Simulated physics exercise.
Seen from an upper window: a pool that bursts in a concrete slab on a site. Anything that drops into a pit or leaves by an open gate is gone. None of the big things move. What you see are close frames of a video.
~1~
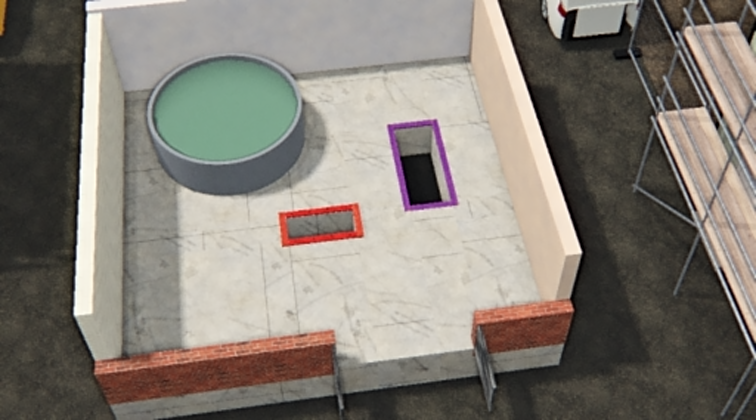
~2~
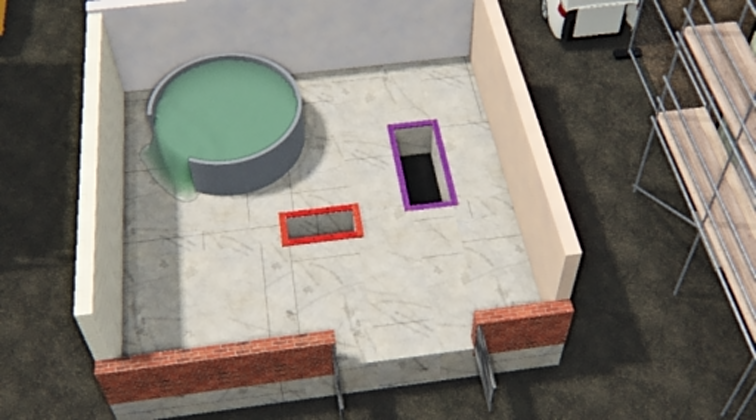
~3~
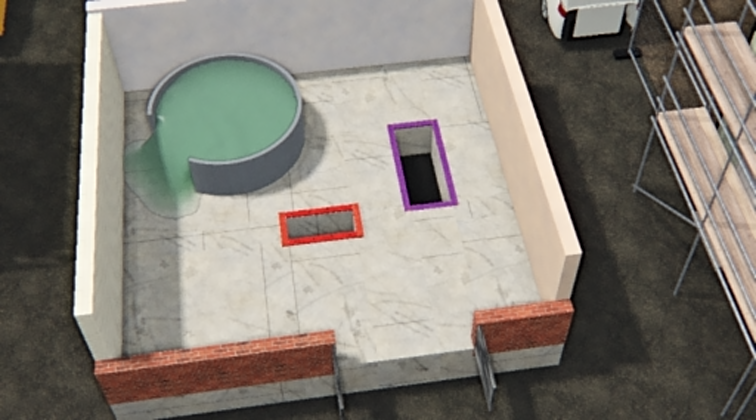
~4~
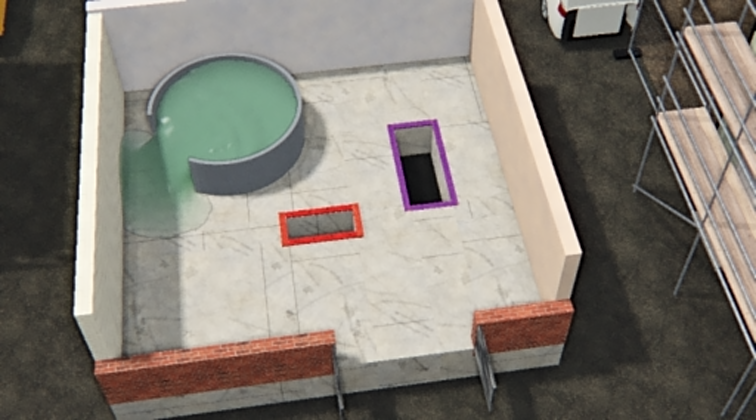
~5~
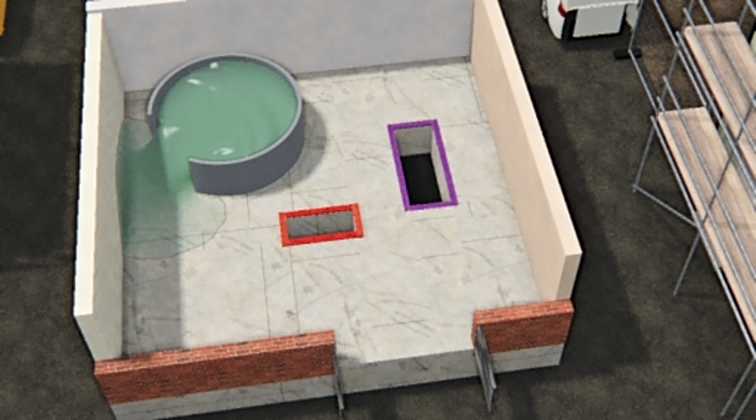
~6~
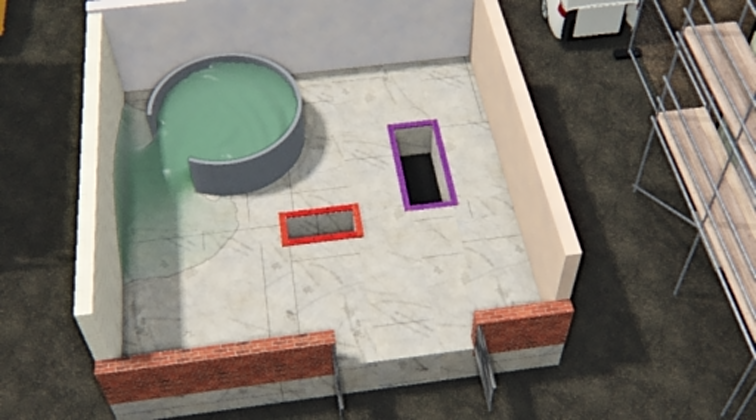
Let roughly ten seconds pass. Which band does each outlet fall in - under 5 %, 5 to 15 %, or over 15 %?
Outcome: The gate will receive a cut lying in the five-to-fifteen per cent band; the purple pit will receive a cut lying in the five-to-fifteen per cent band; the red pit will receive a cut falling short of five per cent.
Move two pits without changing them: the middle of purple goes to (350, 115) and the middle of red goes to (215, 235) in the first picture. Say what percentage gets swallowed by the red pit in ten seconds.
Share for red: 12 in a hundred.
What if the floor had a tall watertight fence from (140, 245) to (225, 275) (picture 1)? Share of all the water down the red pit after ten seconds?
Share, red pit - 12 in a hundred.
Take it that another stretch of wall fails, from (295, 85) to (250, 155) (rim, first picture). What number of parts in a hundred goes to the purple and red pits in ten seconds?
Per cent: Purple 50, red 15.
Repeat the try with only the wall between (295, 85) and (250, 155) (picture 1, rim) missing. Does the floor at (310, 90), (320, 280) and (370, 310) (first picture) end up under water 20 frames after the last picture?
So the first one is left untouched, the next left untouched, and the last left untouched.
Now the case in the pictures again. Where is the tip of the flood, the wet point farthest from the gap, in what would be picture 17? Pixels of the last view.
Farthest reach: About (349, 351).
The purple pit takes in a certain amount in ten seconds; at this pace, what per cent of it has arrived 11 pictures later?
It comes to around 0 percent of the ten-second total.
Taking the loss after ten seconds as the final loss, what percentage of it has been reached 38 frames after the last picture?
Roughly 30 %.
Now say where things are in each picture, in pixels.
In the first picture, the round pool at (225, 109) is whole and still.
In the second picture, the front is at (150, 146), out from the gap at (168, 163).
In the third picture, the front is at (124, 151), out from the gap at (168, 164).
In the fourth picture, the front is at (145, 233), out from the gap at (168, 165).
In the fifth picture, water pours out at (168, 165) and has run to (124, 255).
In the sixth picture, the front is at (123, 280), out from the gap at (168, 165).
A moment on, water covers 20 % of the floor; the gate 0 %, the purple pit 0 %, the red pit 0 %.
Next, water covers 30 % of the floor; the gate 0 %, the purple pit 0 %, the red pit 0 %.
Then, water covers 60 % of the floor; the gate 1 %, the purple pit 0 %, the red pit 0 %.
Later, water covers 85 % of the floor; the gate 4 %, the purple pit 2 %, the red pit 0 %.
In the end, water covers 95 % of the floor; the gate 8 %, the purple pit 10 %, the red pit 1 %.
